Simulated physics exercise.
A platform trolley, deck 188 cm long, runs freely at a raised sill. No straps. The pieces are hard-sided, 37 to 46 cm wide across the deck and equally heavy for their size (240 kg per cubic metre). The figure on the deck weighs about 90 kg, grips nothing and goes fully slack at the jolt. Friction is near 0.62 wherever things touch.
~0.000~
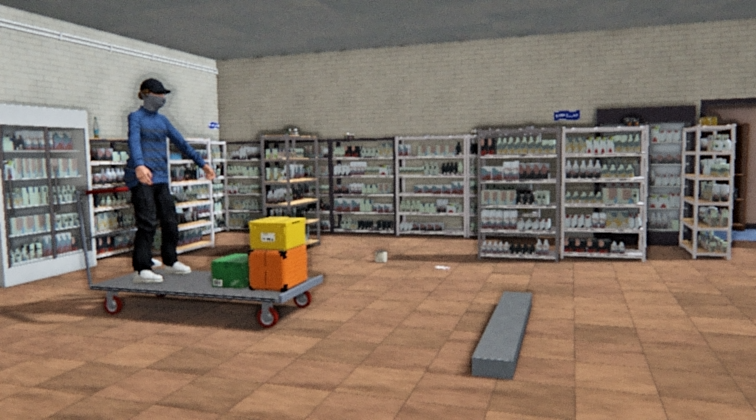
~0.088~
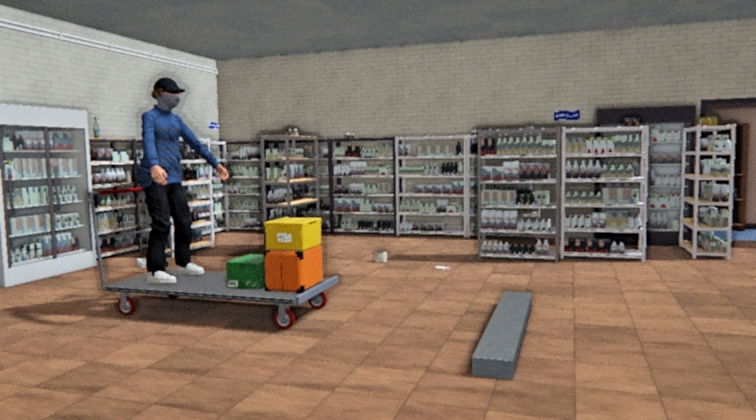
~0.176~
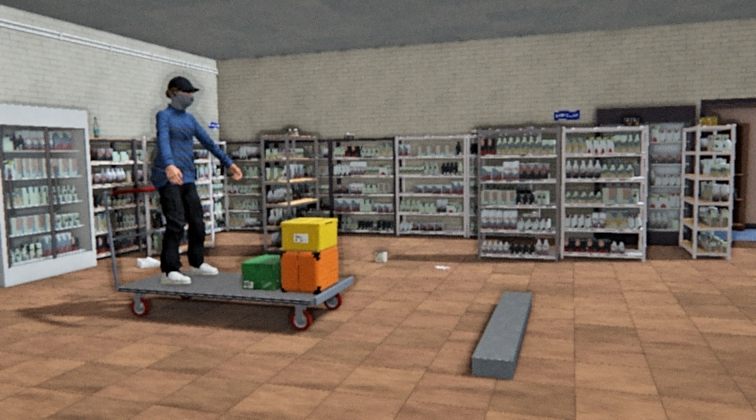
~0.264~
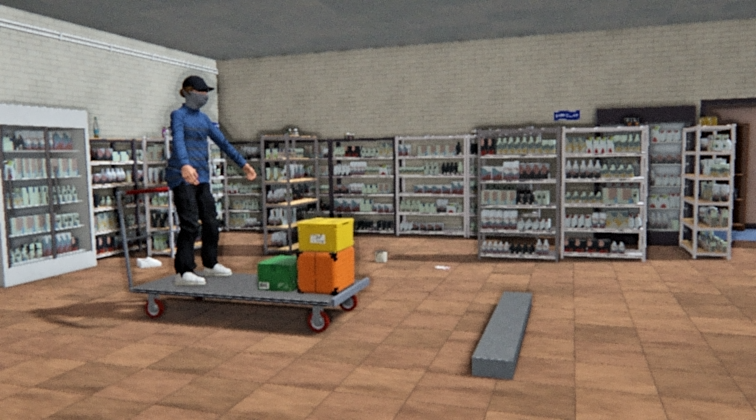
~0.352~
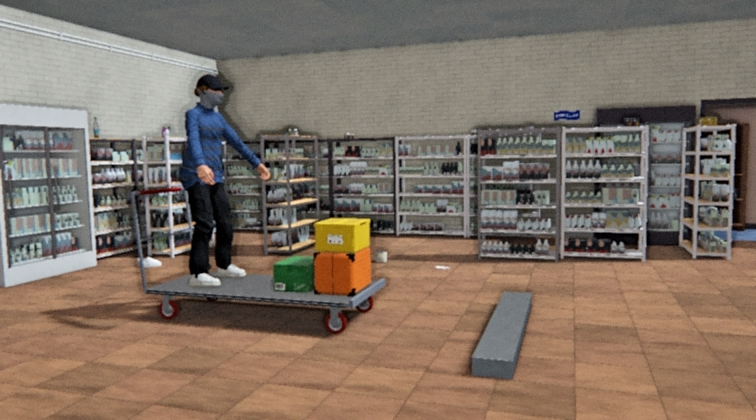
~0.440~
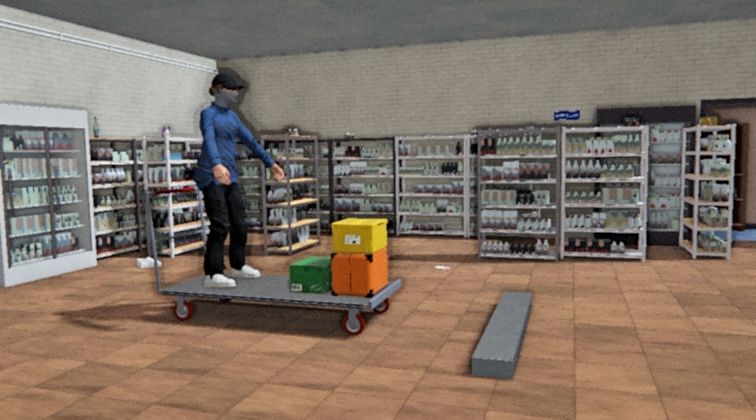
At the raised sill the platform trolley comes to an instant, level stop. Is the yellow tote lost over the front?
In the end the yellow tote comes off.
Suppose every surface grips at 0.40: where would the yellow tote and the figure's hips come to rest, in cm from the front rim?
In that case yellow 90 past, hips 110 behind.
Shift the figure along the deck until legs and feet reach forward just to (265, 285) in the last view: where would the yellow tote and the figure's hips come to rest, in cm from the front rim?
Then yellow 70 past, hips 110 behind.
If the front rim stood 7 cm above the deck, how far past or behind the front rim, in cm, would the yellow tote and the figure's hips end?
Then yellow 70 past, hips 110 behind.
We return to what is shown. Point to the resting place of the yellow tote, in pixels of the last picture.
Around (597, 326).
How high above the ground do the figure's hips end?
Some 65 cm up.
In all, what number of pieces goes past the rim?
The count is 1.
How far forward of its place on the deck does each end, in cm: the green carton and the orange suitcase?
Green 5, orange 5.
Impact comes at 0.98 s.
After 1.53 s the yellow tote is 42 cm past the rim, tilted 100°, near (561, 313) in the last picture's view.
After 1.98 s the yellow tote is 67 cm past the rim, tilted 180°, near (597, 326) in the last picture's view.
At rest, 4.6 s, past the rim, yellow tote; behind it, green carton, orange suitcase and the figure's hips.
